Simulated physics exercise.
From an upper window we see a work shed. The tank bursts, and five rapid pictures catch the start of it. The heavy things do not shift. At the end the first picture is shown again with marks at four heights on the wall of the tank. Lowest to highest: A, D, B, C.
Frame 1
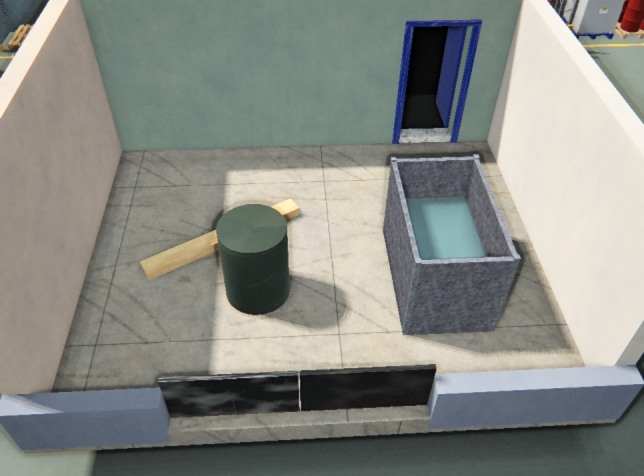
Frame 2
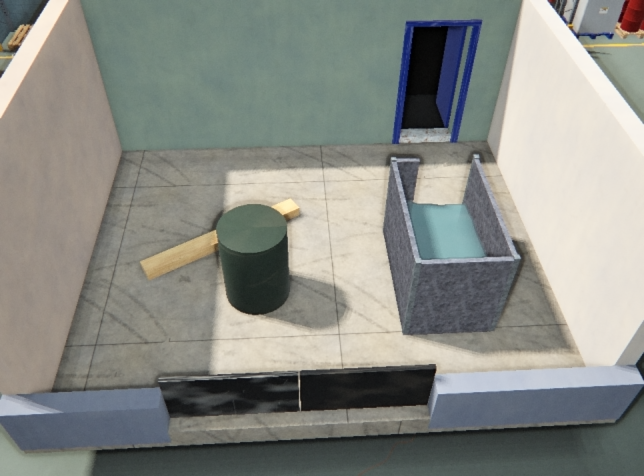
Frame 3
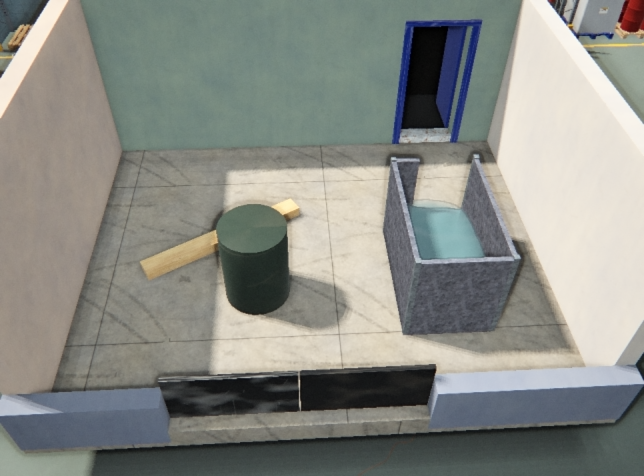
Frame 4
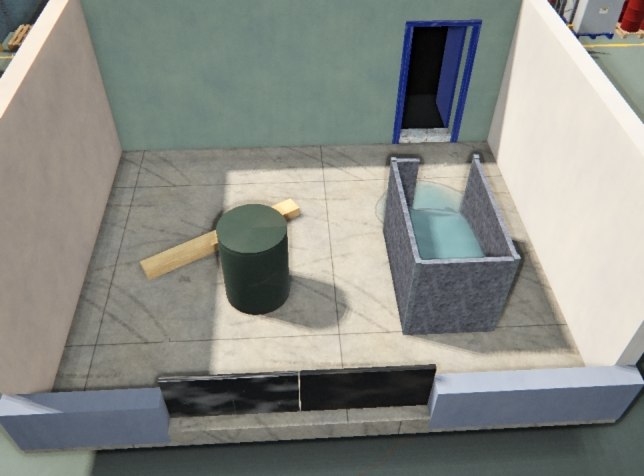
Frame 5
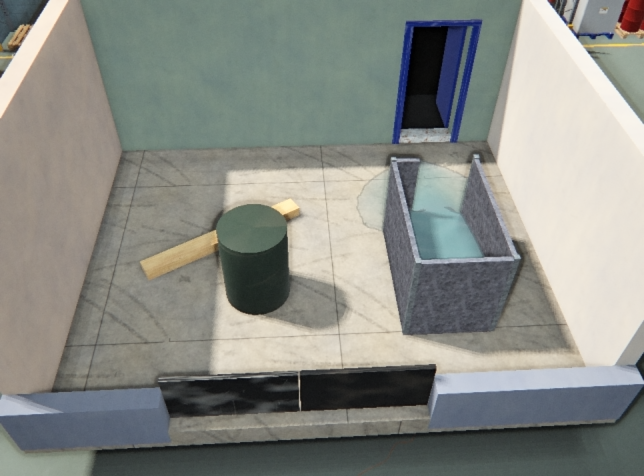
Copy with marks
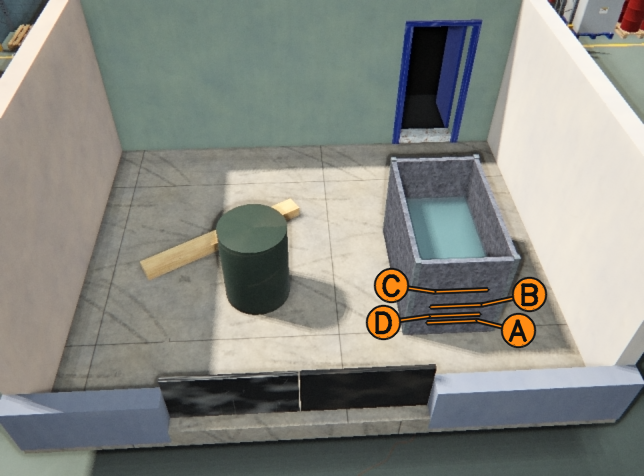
A grey, rough-sided tank of blue-green water stands at the right of a work shed, seen from a high window. A dark green drum sits left of centre before a pale wooden plank, with a blue doorway in the green back wall and a black gate at the front. The tank's back side disappears, and water slides out behind it, spreading thinly leftward across the floor while the view stays still.
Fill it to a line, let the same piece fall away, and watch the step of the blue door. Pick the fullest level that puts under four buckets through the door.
Use mark D.
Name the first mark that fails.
That is mark B.
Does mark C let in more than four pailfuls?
Yes, that goes wrong.
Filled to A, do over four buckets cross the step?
No, not at all.
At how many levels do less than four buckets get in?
Two of them.
On the marked copy, A at (452, 321); B at (456, 305); C at (460, 290); D at (454, 315); from the bottom up A, D, B, C.
With A, nothing gets over.
With B, about 9 bucketfuls get in.
With C, dozens of bucketfuls pour in.
With D, a bucket or two gets in.
